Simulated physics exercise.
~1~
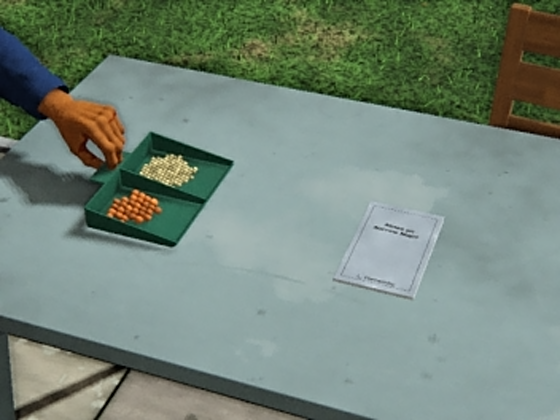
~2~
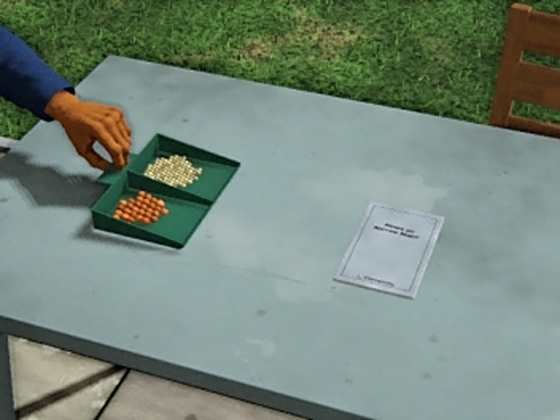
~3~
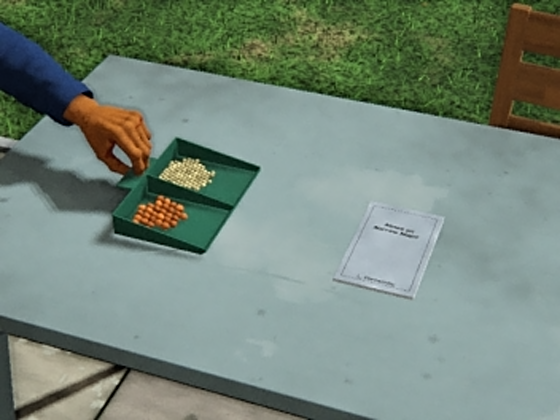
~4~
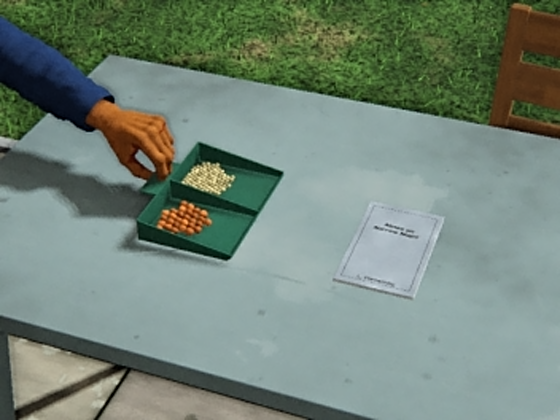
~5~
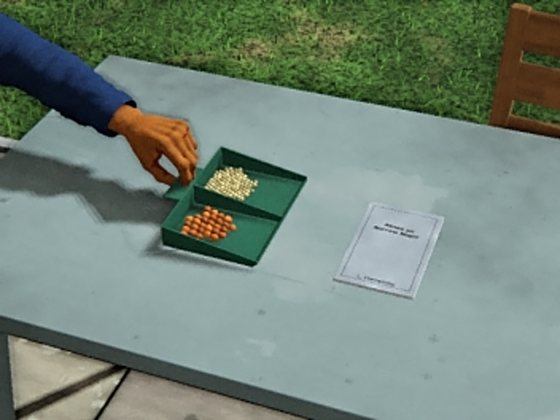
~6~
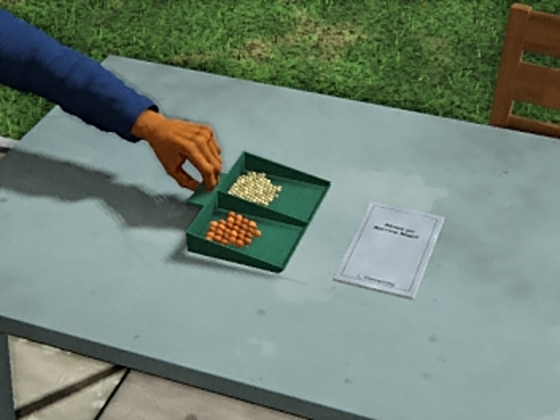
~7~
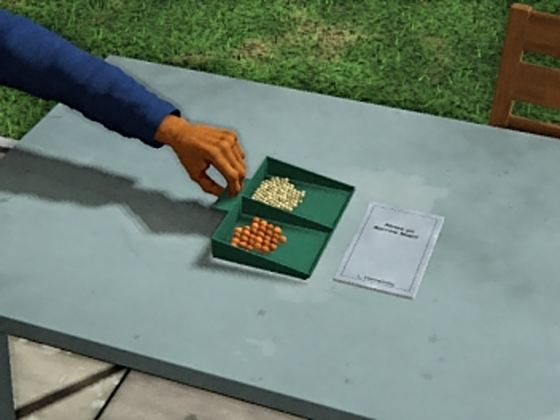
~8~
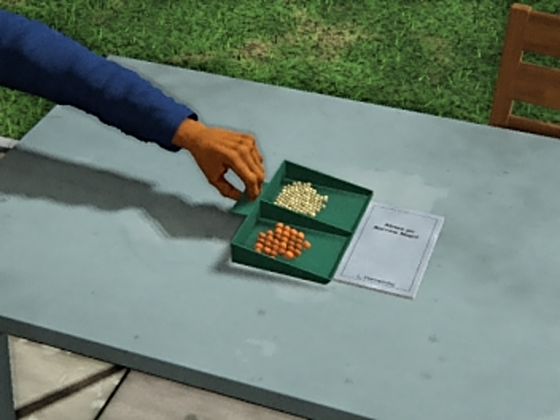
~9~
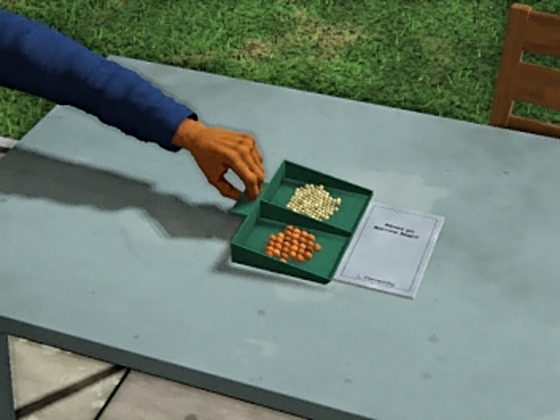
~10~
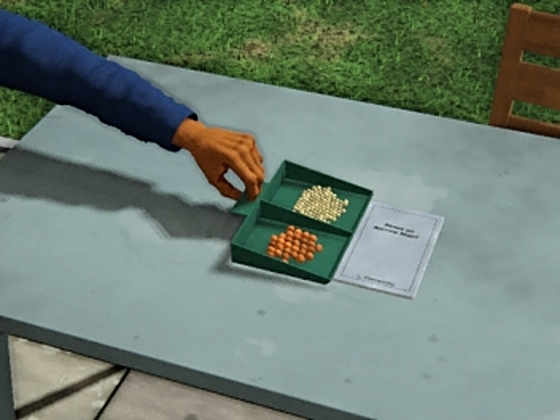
In the video, a hand slides a green two-part tray of orange and pale pieces rightward across a grey table until it stops against a thin book; both piles shift slightly toward the front rim but stay inside their own compartments.
